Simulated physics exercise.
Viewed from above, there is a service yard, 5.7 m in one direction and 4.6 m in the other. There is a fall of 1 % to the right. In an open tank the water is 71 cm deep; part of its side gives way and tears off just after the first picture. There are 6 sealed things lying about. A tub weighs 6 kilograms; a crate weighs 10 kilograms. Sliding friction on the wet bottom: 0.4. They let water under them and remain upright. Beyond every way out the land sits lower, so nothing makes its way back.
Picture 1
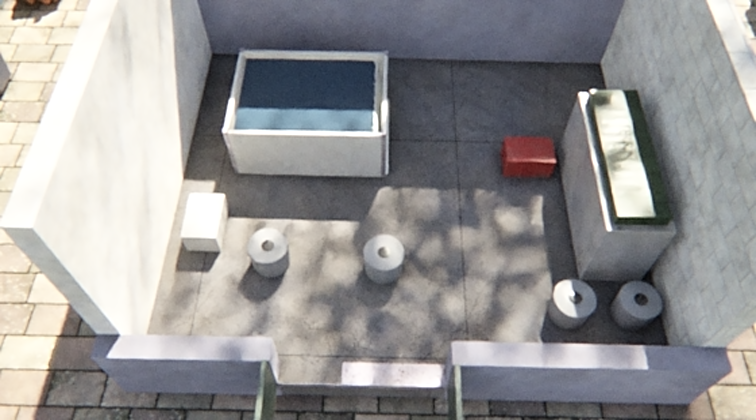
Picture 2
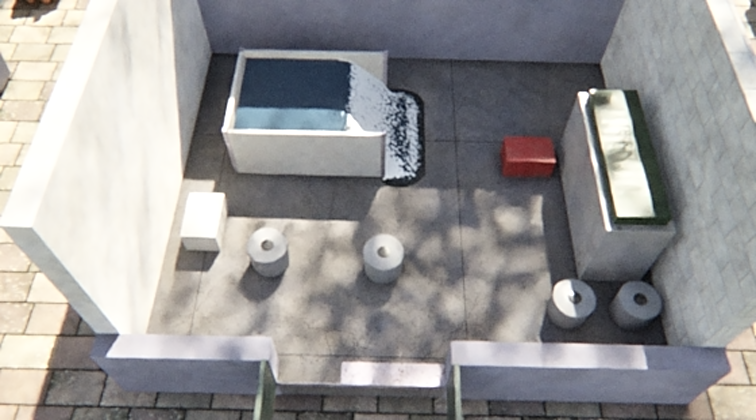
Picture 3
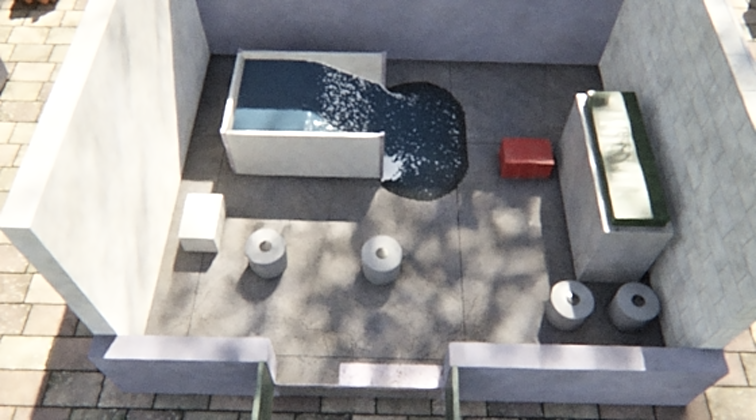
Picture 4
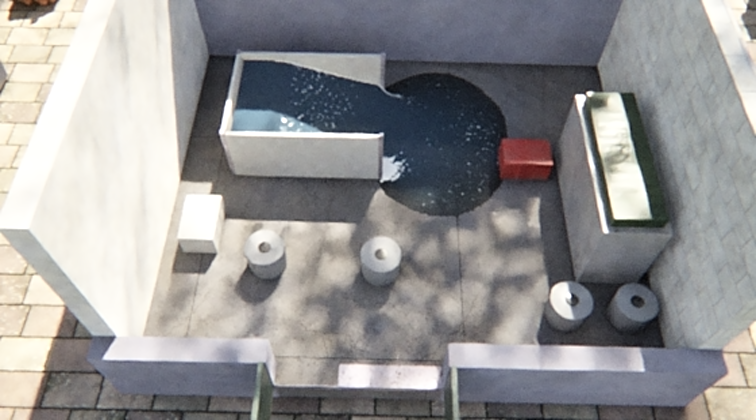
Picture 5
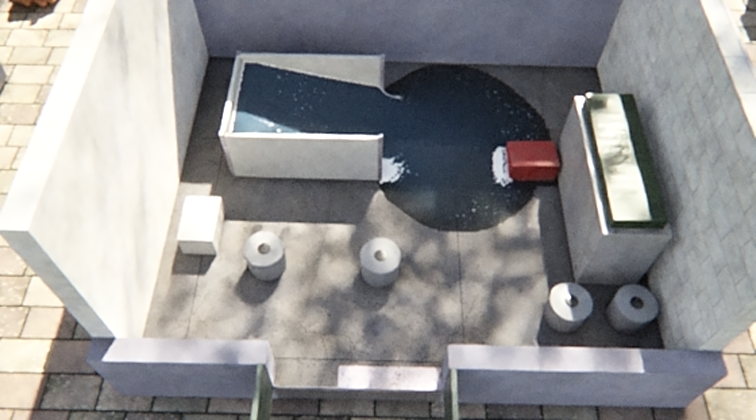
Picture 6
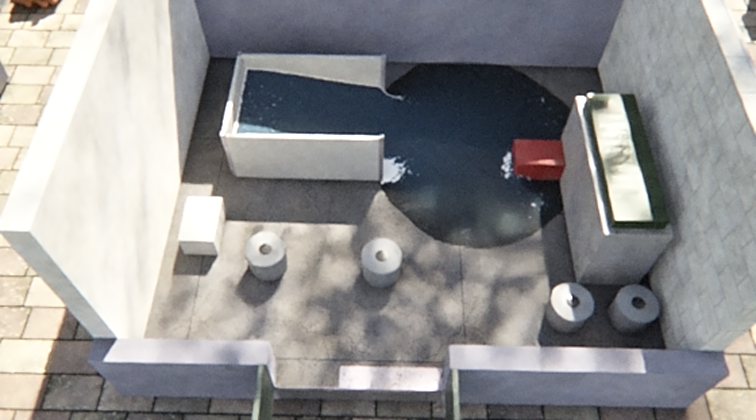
In a walled service yard seen from above, an open tank of dark water sits near a red crate, with everything still. The tank's right side gives way and water pours out, spreading rightward across the floor in a widening pool. It surrounds the crate, foams against it and nudges it slightly right.
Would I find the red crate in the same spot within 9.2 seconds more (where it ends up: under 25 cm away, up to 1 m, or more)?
Distance: Long.
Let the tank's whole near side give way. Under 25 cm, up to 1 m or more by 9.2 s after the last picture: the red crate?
Result: The red crate is pushed partway.
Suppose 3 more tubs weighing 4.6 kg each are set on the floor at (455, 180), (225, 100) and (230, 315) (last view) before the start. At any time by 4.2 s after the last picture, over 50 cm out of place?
One by one: Beyond the mark, below the mark, below the mark.
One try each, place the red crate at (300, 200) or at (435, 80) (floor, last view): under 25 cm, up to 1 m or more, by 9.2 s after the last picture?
From the first spot it drifts partway, and from the second it goes a long way.
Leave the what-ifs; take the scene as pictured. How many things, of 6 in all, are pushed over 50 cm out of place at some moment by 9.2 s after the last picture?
It works out to 6.
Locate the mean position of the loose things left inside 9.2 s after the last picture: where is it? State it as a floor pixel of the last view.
Somewhere near (333, 277).
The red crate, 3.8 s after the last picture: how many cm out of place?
Around 60 cm from the start by that time.
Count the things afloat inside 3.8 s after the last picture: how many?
3 at that moment.
Then, 1.2 s after the last picture the red crate is near (542, 147), 0.2 m from its start, afloat; 0 of 6 are out; 2 afloat.
Then, 3.8 s after the last picture the red crate is near (516, 191), 0.7 m from its start, afloat; 0 of 6 are out; 3 afloat.
Then, 6.2 s after the last picture the red crate is near (460, 270), 1.9 m from its start, afloat; 0 of 6 are out; 3 afloat.
Then, 9.2 s after the last picture the red crate is near (342, 368), 3.6 m from its start, afloat; 0 of 6 are out; 6 afloat.
